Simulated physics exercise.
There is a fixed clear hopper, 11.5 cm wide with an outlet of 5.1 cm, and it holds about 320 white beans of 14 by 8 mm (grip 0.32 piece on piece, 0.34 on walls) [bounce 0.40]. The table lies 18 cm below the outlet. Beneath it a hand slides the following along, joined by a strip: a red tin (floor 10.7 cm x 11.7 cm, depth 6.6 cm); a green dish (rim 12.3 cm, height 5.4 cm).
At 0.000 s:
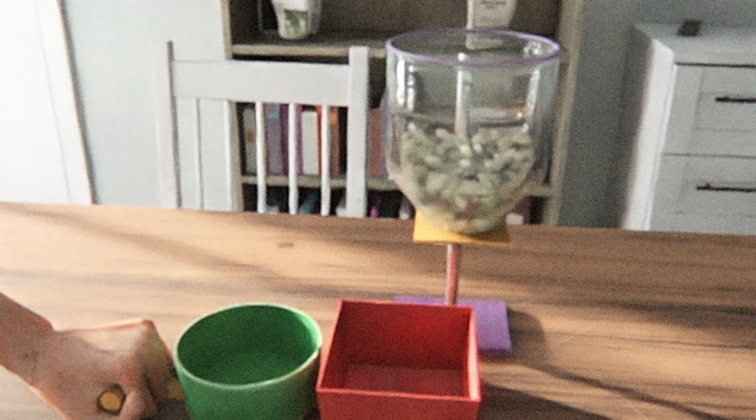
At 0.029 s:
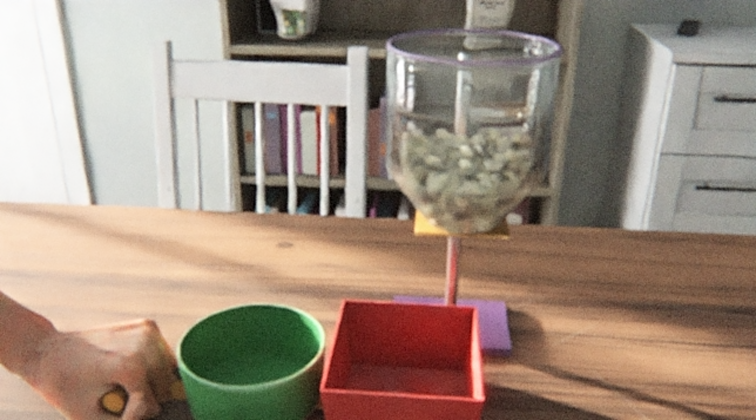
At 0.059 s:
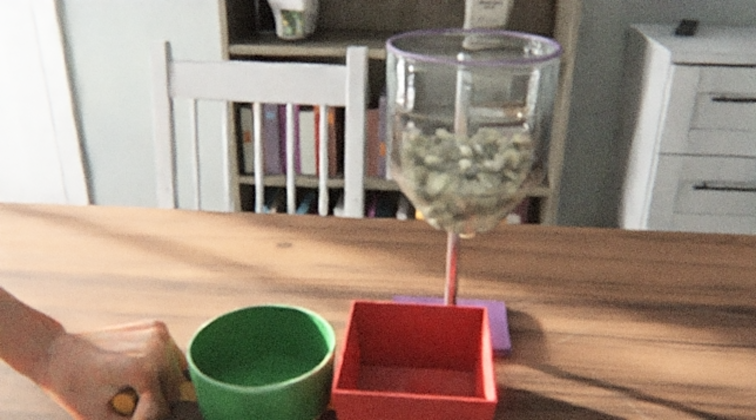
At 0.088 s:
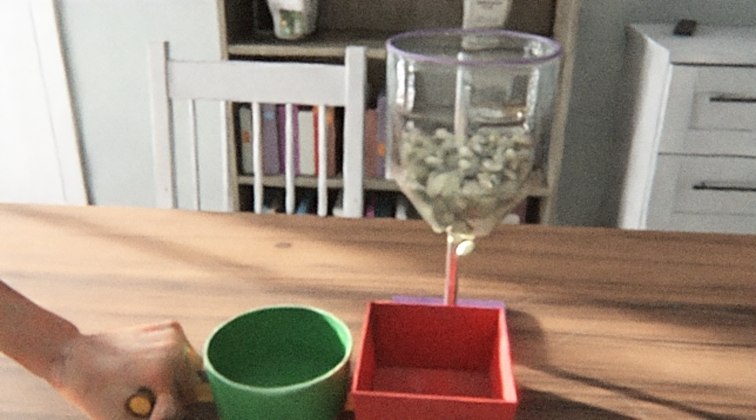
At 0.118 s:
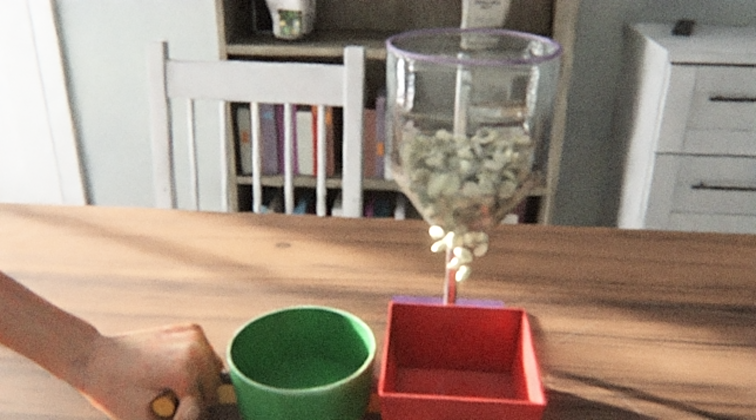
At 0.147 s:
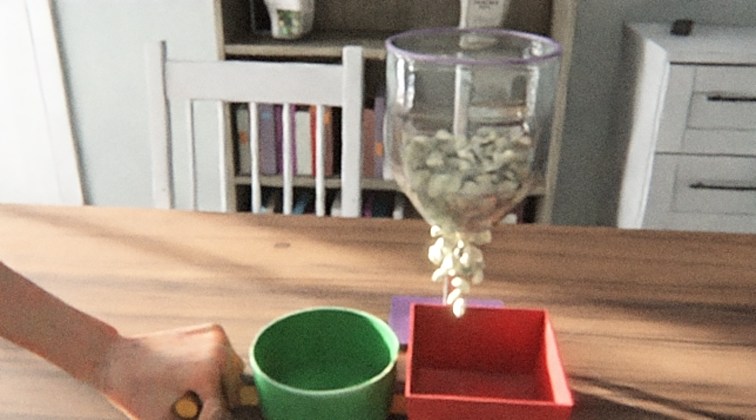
A hand slides a green dish and a red tin rightward across a table as white beans begin pouring from a clear container.
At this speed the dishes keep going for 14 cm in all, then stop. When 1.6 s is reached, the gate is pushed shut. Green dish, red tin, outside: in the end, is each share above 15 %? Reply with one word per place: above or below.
Green dish: Above, red tin: Below, outside: Below.
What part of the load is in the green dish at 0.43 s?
So far it comes to around 35 per cent.
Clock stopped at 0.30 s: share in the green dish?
Some 20 per cent.
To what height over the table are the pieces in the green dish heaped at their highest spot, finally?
5.0 cm, roughly.
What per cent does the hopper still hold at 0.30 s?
Around 65 percent of the load, give or take.
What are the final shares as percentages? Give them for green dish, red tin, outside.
Final split in % - green dish 95, red tin 5, outside 0.
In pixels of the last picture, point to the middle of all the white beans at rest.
Centre at rest: Approx. (427, 391).
After 0.30 s, hopper 65 %, green dish 20 %, in the air 15 %; middle of all pieces on or above the table near (465, 241).
After 0.43 s, hopper 50 %, green dish 35 %, in the air 10 %; middle of all pieces on or above the table near (456, 281).
Then, at 0.54 s, hopper 35 %, green dish 50 %, in the air 15 %; middle of all pieces on or above the table near (447, 313).
Then, at 0.65 s, hopper 20 %, green dish 65 %, in the air 15 %; middle of all pieces on or above the table near (441, 341).
In the end, at 2.2 s, outside 0 %, red tin 5 %, hopper 0 %, green dish 95 %.
